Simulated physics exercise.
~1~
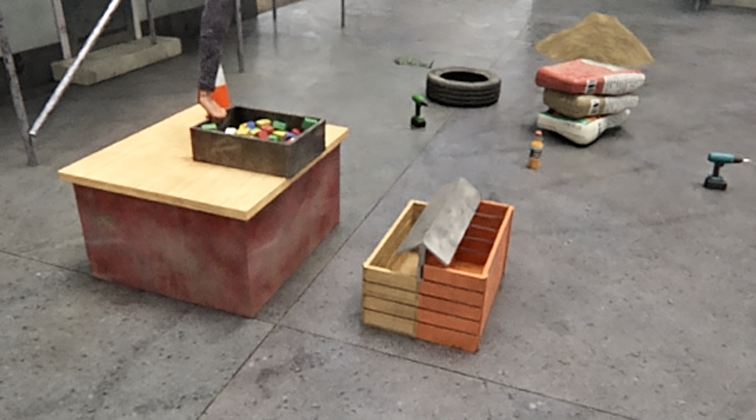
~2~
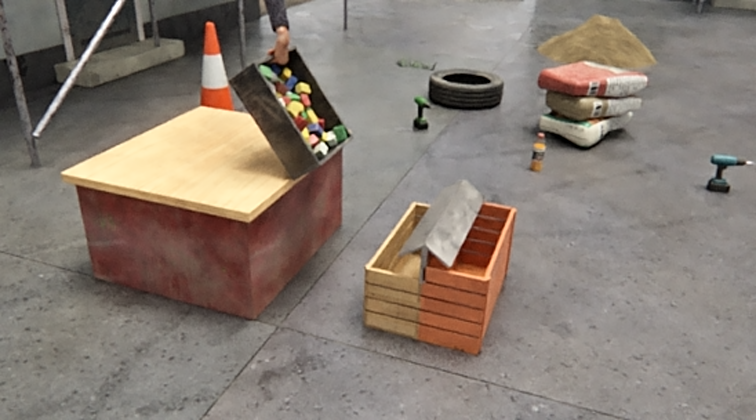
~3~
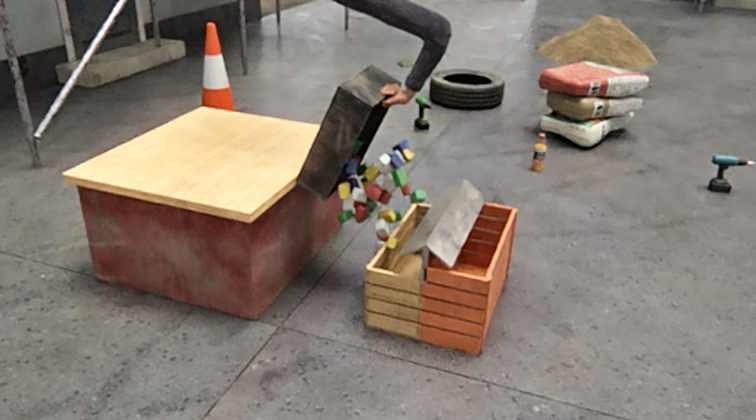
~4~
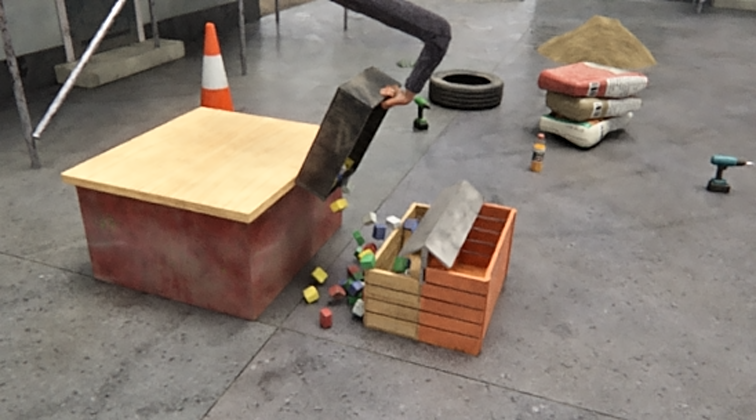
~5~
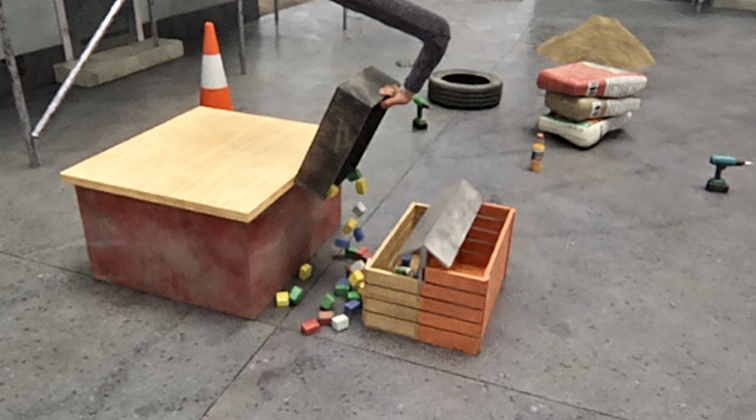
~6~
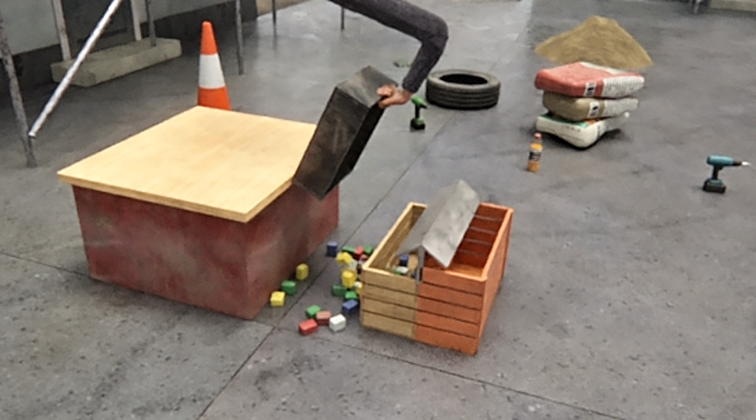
In the video, an arm lifts a black box of colorful toy bricks from a bench and tips it toward a wooden tote and an orange bin; some bricks drop into the tote, but many land on the ground short of it, and the emptied box stays held tilted.
